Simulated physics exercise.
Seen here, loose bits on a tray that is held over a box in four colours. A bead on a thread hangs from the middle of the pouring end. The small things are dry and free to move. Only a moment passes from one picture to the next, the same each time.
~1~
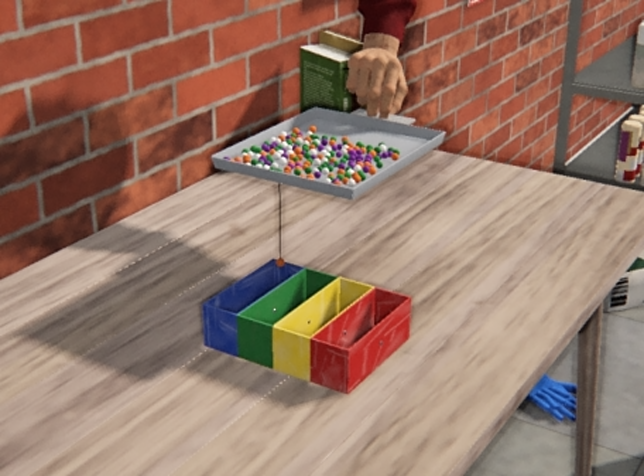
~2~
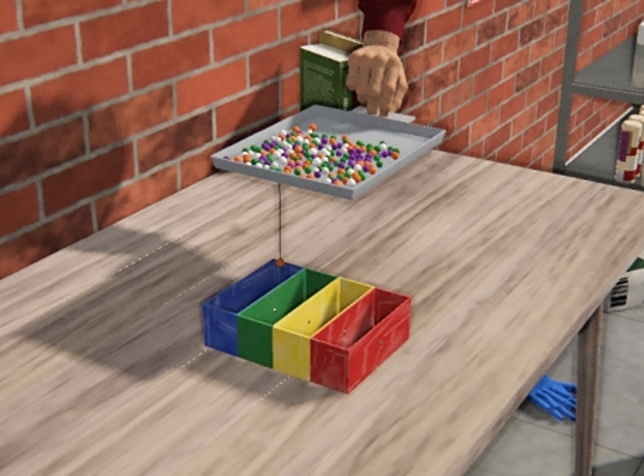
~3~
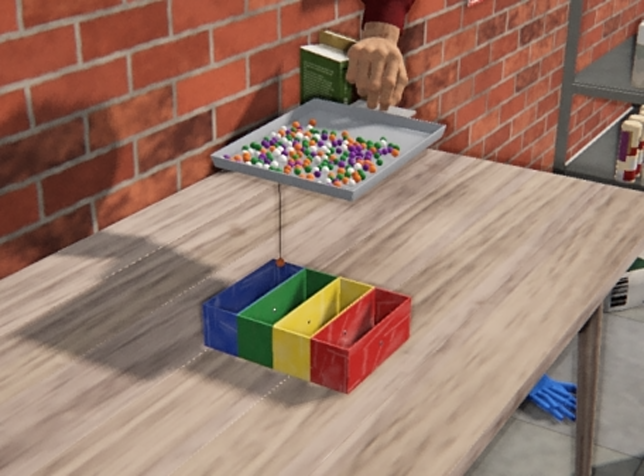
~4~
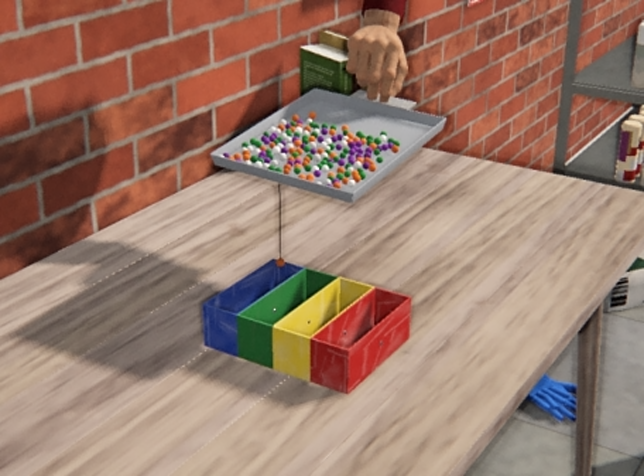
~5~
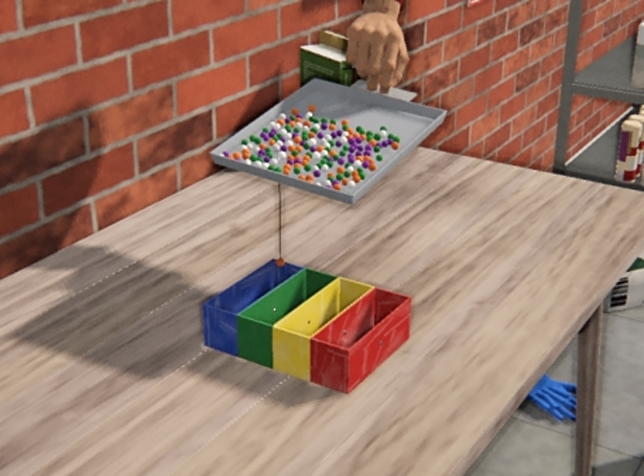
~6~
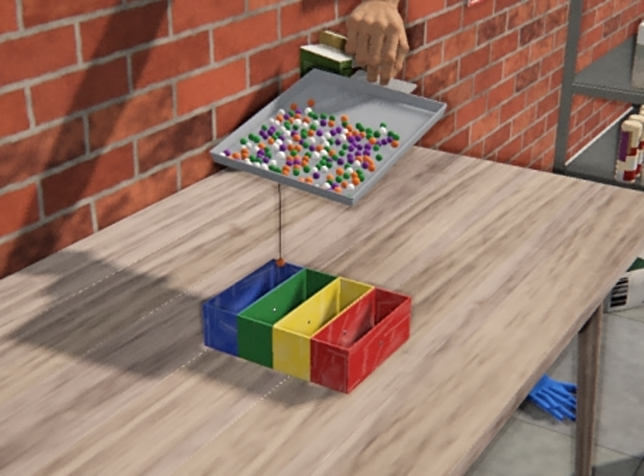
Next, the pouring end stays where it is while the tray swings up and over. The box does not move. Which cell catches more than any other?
The yellow one ends fullest.
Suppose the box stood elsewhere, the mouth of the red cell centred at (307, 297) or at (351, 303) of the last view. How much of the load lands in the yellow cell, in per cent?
First some 10, then 30 per cent.
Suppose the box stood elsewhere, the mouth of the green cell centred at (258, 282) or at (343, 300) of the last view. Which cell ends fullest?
First the red one, then the cell in green.
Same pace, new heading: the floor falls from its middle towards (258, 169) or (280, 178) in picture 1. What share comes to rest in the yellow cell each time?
The first gives 0 %, the second 10 %.
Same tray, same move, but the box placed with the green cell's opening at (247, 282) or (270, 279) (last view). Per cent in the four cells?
The first gives 70 %, the second 90 %.
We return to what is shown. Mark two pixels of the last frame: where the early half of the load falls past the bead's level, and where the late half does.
The first part at (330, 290); the rest at (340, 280).
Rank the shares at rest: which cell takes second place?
Next in line is that green cell.
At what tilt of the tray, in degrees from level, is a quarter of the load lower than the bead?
Roughly 70°.
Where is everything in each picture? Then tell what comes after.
Corners of the pouring end (215, 156) and (352, 187), level; middle of the load (313, 158), round plastic beads; bead on its thread (280, 262); blue cell (221, 326); green cell (256, 338); yellow cell (292, 349); red cell (330, 362), in the first picture.
Corners of the pouring end (215, 156) and (352, 188), level; middle of the load (313, 157), in the second picture.
Corners of the pouring end (215, 155) and (352, 189), tipped barely, lowest at the right corner; middle of the load (313, 155), in the third picture.
Corners of the pouring end (215, 153) and (352, 191), tipped a little, lowest at the right corner; middle of the load (313, 152), in the fourth picture.
Corners of the pouring end (214, 152) and (352, 193), tipped a little, lowest at the right corner; middle of the load (313, 149), in the fifth picture.
Corners of the pouring end (214, 151) and (352, 195), tipped a little, lowest at the right corner; middle of the load (312, 148), almost all on the move; blue cell (221, 326); green cell (256, 338); yellow cell (292, 349); red cell (330, 362), in the sixth picture.
Just after the last frame, tray tipped steeply; the larger part on the tray; just a few in the yellow cell; just a few in the red cell; about a tenth falling or outside the box.
A moment on, tray tipped right over; roughly two thirds in the yellow cell; roughly a quarter in the green cell; about a tenth in the red cell; just a few in the blue cell; about a tenth falling or outside the box.
Further on, tray tipped past a quarter turn; roughly two thirds in the yellow cell; roughly a quarter in the green cell; about a tenth in the red cell; just a few in the blue cell; just a few falling or outside the box.
When it is over, tray tipped past a quarter turn; roughly two thirds in the yellow cell; roughly a quarter in the green cell; about a tenth in the red cell; just a few in the blue cell; just a few outside the box.
